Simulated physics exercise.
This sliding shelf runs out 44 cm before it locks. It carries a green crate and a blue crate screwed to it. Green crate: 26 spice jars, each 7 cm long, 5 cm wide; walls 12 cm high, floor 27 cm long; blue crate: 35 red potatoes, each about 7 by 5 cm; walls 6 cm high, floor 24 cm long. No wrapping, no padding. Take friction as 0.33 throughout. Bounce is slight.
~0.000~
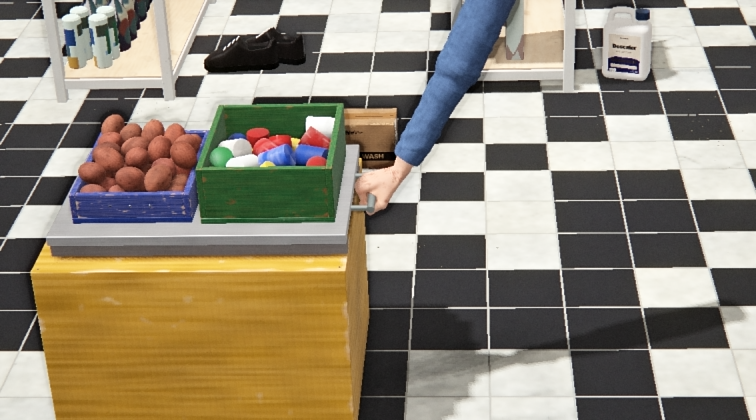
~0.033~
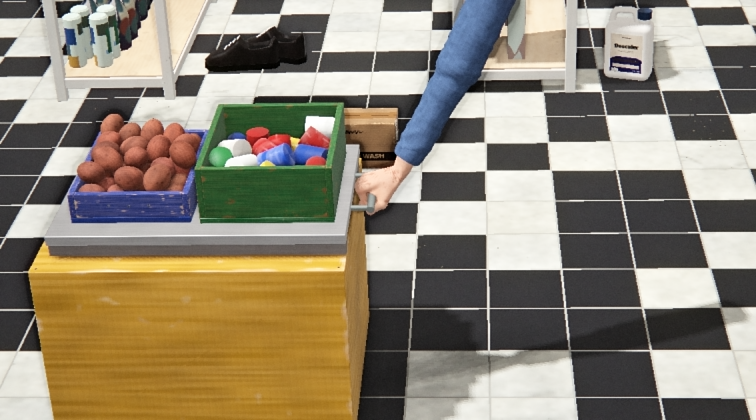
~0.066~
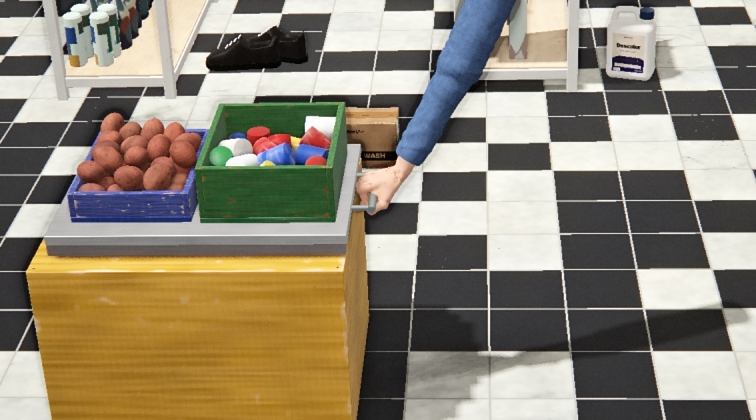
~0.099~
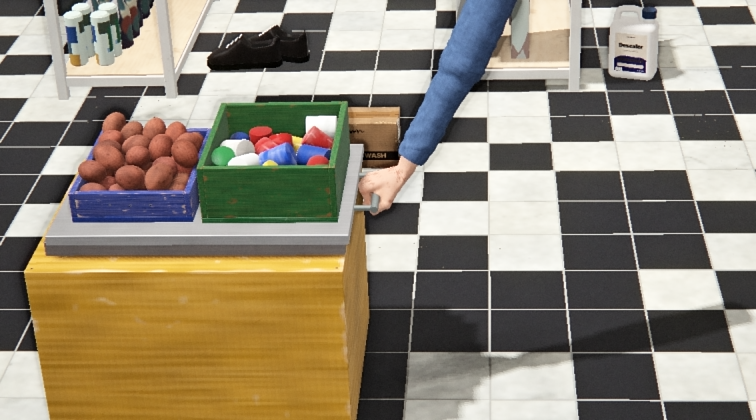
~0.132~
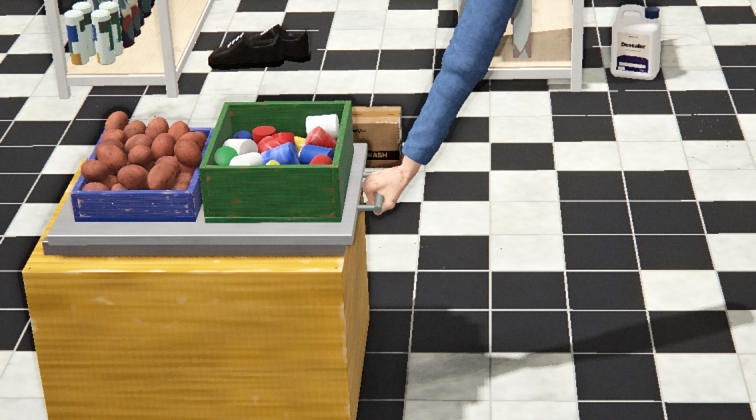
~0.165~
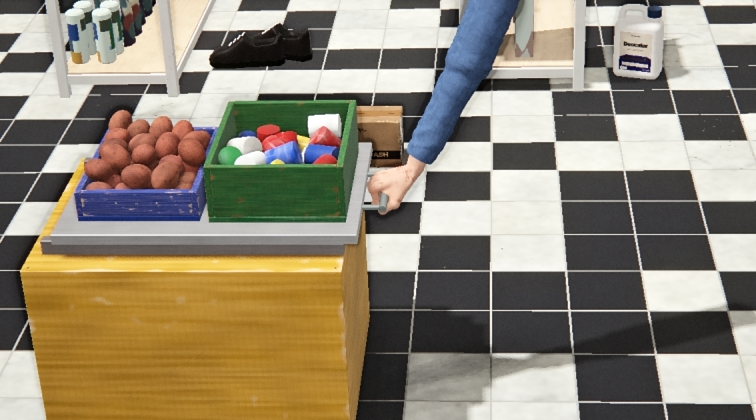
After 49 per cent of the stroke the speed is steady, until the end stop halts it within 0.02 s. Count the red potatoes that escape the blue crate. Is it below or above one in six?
The blue crate loses fewer than one in six of its red potatoes.
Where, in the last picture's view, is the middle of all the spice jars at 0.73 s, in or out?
Near (481, 169).
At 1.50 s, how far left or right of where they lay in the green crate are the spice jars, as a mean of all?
About 0 cm to the right.
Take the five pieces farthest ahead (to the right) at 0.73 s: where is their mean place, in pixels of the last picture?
Near (518, 154).
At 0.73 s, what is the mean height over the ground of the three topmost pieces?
Some 64 cm up.
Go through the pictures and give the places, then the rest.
In the first picture (each is followed by its nearest rim corner in this view), blue crate, (183, 193); green crate, (326, 167); drawn out 0 cm; none out.
Blue crate, (182, 192); green crate, (325, 167); drawn out 0 cm, in the second picture.
Blue crate, (182, 192); green crate, (326, 166); drawn out 0 cm, in the third picture.
Blue crate, (184, 192); green crate, (328, 166); drawn out 1 cm, in the fourth picture.
Blue crate, (187, 191); green crate, (332, 166); drawn out 2 cm, in the fifth picture.
Blue crate, (191, 191); green crate, (337, 165); drawn out 3 cm; none out, in the sixth picture.
After 0.65 s, the runners reach their end.
After 0.73 s, green crate 26 in, 0 out and blue crate 35 in, 0 out.
After 0.85 s, green crate 26 in, 0 out and blue crate 35 in, 0 out.
After 1.07 s, green crate 26 in, 0 out and blue crate 35 in, 0 out.
Final count (at 1.50 s), green crate 26 in, 0 out and blue crate 35 in, 0 out. Asked share, 0 of 35, 0 per cent.
